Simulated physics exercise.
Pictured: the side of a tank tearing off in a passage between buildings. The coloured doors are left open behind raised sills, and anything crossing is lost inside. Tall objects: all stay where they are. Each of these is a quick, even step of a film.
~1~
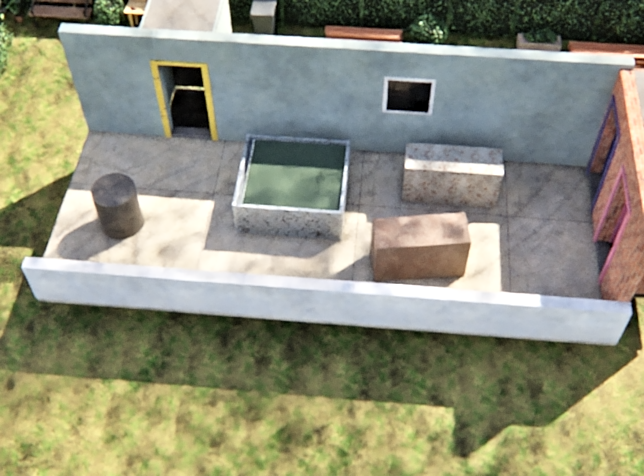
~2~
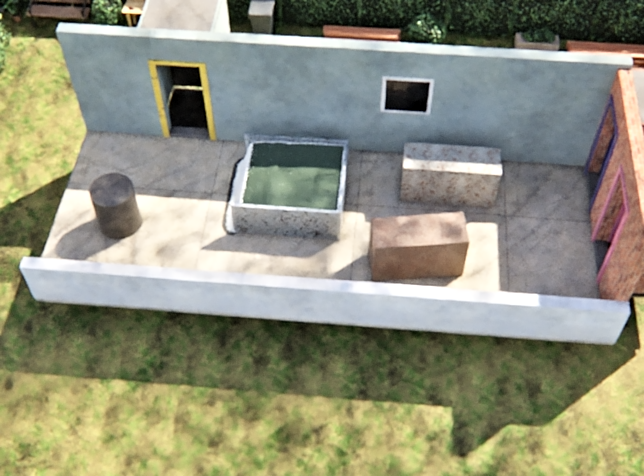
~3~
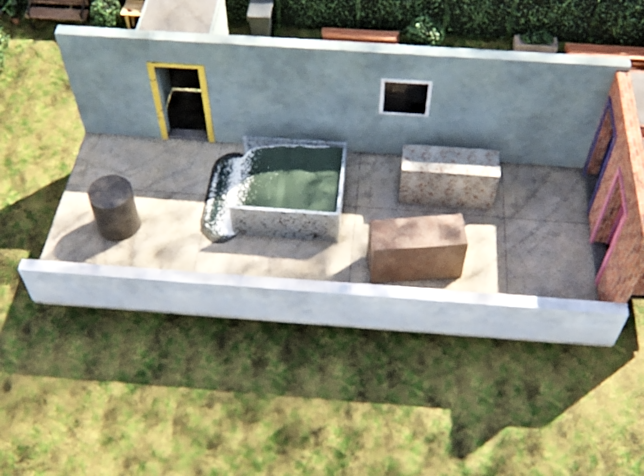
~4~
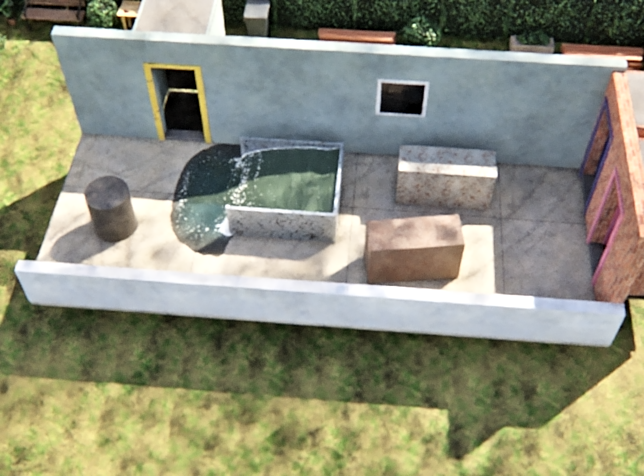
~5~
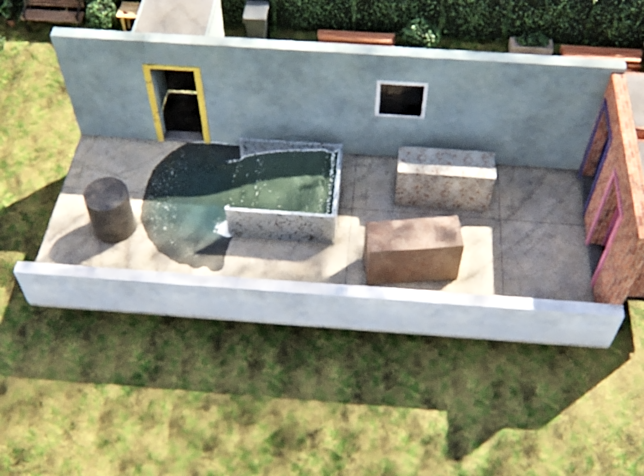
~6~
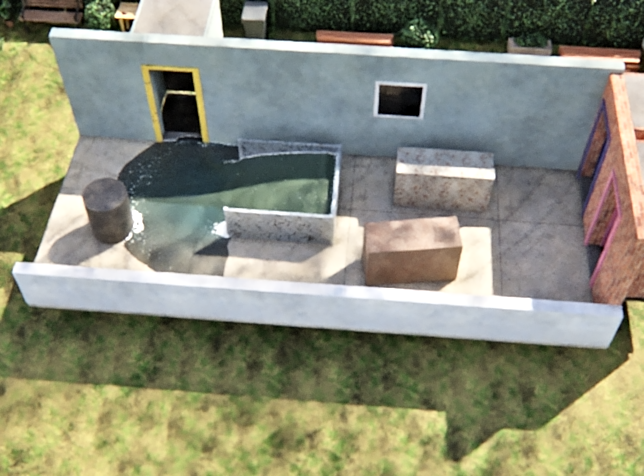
To begin with, a square tank of dark green water stands whole in a walled passage, among a dark cylinder and two blocks. Its left side then opens and water pours out over the paving, spreading leftward in a widening rounded pool past the yellow-framed doorway until it meets the cylinder.
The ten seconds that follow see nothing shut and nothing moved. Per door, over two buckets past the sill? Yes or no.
Yellow door yes, pink door no, blue door no.
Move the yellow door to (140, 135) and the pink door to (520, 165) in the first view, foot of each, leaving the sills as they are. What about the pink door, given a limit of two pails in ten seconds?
Lab note - pink: Under the limit.
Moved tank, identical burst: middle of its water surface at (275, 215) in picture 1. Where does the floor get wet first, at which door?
It's the one in yellow, as it turns out.
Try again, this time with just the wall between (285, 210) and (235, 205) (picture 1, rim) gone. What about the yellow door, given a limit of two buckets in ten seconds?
Yellow door: Remains below.
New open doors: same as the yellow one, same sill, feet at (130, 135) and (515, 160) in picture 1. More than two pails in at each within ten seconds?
The first door runs past the limit, while the second remains below the limit.
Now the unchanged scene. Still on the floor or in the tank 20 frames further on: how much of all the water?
Near 56 percent, give or take.
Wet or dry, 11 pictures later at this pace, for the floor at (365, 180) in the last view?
That spot will be spared.
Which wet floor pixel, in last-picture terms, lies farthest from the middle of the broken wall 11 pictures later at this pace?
I reckon the front has reached (40, 284) by then.
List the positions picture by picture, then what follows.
In the first frame, the water tank at (293, 175) is whole and still.
In the second frame, water pours out at (243, 188) and has run to a hidden place.
In the third frame, the front is at (216, 239), out from the gap at (242, 191).
In the fourth frame, water pours out at (239, 193) and has run to (218, 148).
In the fifth frame, water pours out at (238, 194) and has run to (146, 224).
In the sixth frame, the front is at a hidden place, out from the gap at (237, 195).
A moment on, water covers 35 % of the floor; the yellow door under two buckets in, the pink door not reached, the blue door not reached.
Next, water covers 35 % of the floor; the yellow door over two buckets in, the pink door not reached, the blue door not reached.
Then, water covers 40 % of the floor; the yellow door over two buckets in, the pink door not reached, the blue door not reached.
Later, water covers 50 % of the floor; the yellow door over two buckets in, the pink door not reached, the blue door not reached.
In the end, water covers 60 % of the floor; the yellow door over two buckets in, the pink door not reached, the blue door not reached.
